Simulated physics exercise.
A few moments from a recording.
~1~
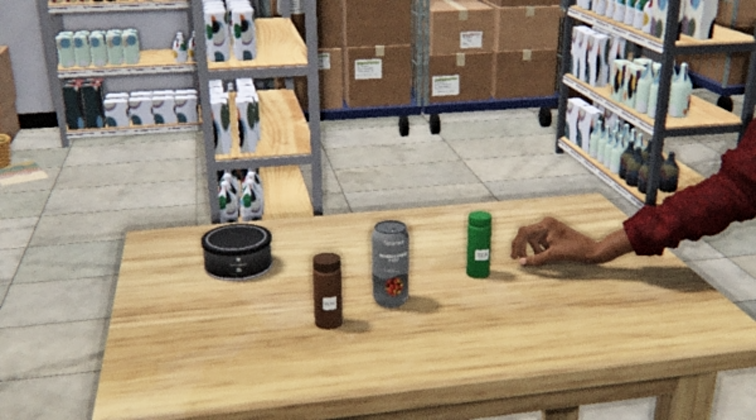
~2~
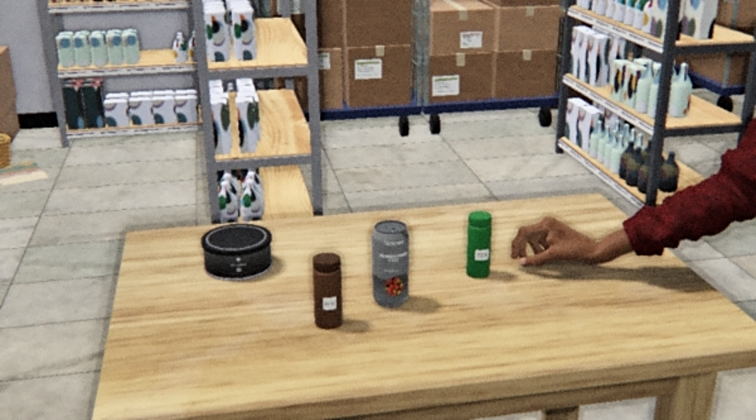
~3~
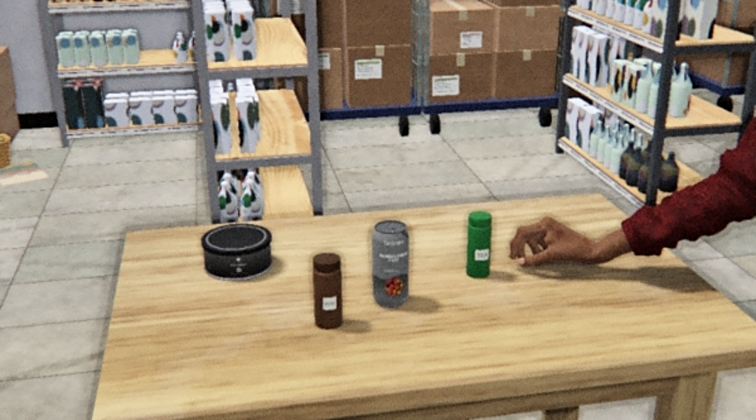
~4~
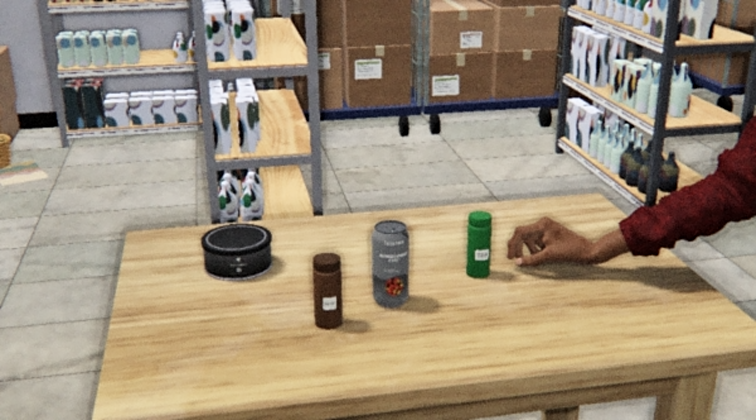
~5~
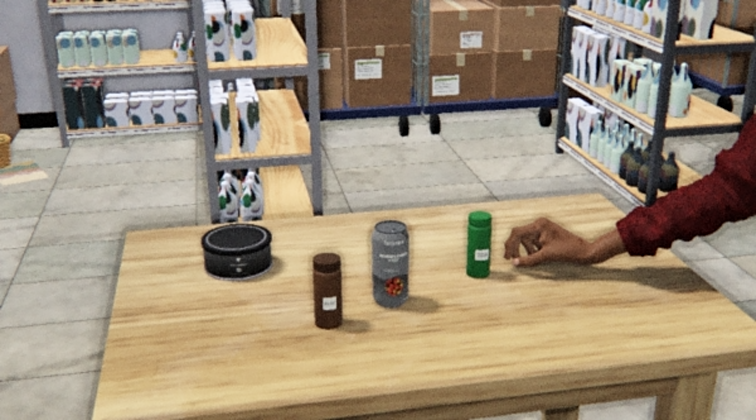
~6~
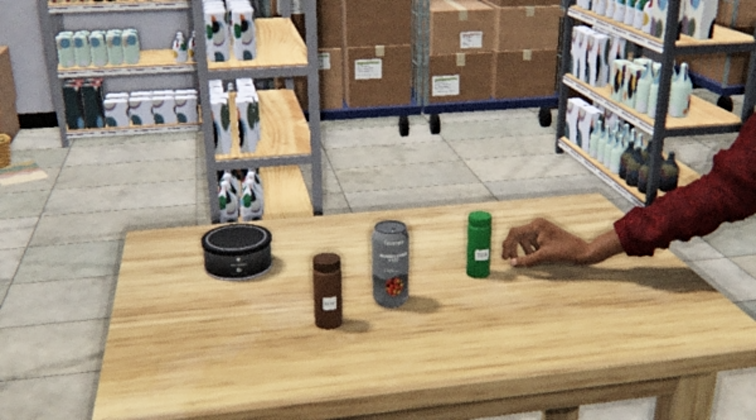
Hand in a red sleeve inching left toward a green shaker on a wooden table, beside a can and other still containers.
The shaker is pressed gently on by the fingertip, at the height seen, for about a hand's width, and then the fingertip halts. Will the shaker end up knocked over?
No, it is not bowled over.
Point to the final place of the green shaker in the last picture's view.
At about (411, 251).
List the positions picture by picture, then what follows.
Green shaker (479, 245), in the first frame.
Green shaker (479, 245), in the second frame.
Green shaker (479, 245), in the third frame.
Green shaker (479, 245), in the fourth frame.
Green shaker (479, 245), in the fifth frame.
Green shaker (479, 245), in the sixth frame.
Then, 0.70 s later than the last frame, green shaker moved a little near (468, 246).
Then, 1.30 s later than the last frame, green shaker moved about its own width near (444, 248).
Then, 1.90 s later than the last frame, green shaker moved well along near (420, 250).
When it is over, moved from the start, green shaker. End places, in pixels of the last picture, green shaker near (411, 251).
